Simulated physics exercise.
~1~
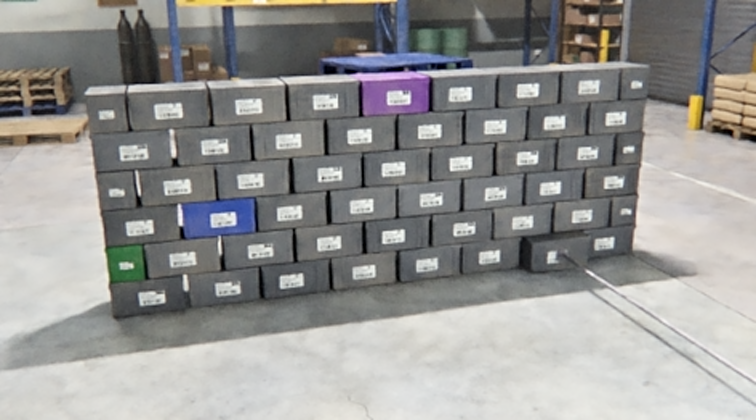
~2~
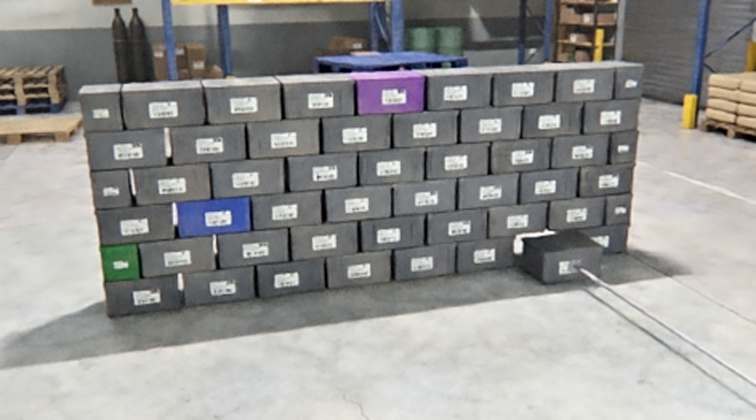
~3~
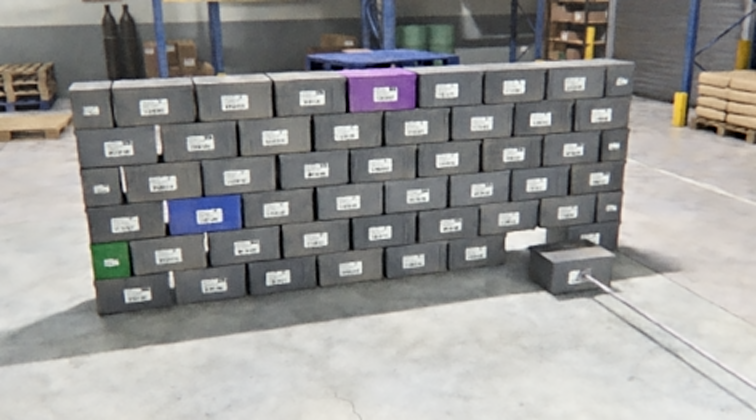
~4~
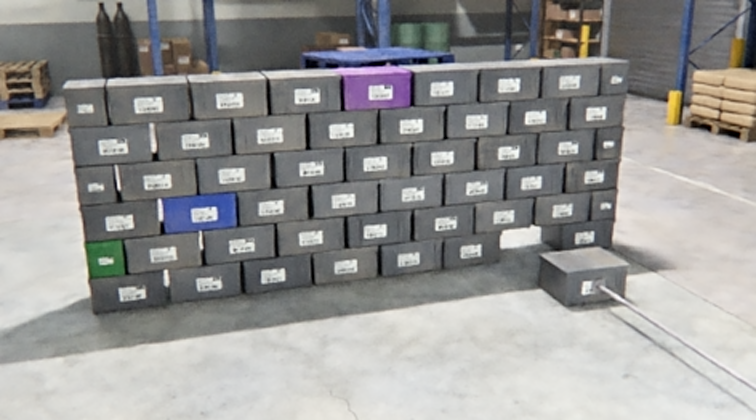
Warehouse floor with a rod drawing one dark tote out of the bottom row of a stacked wall, the rest staying upright.
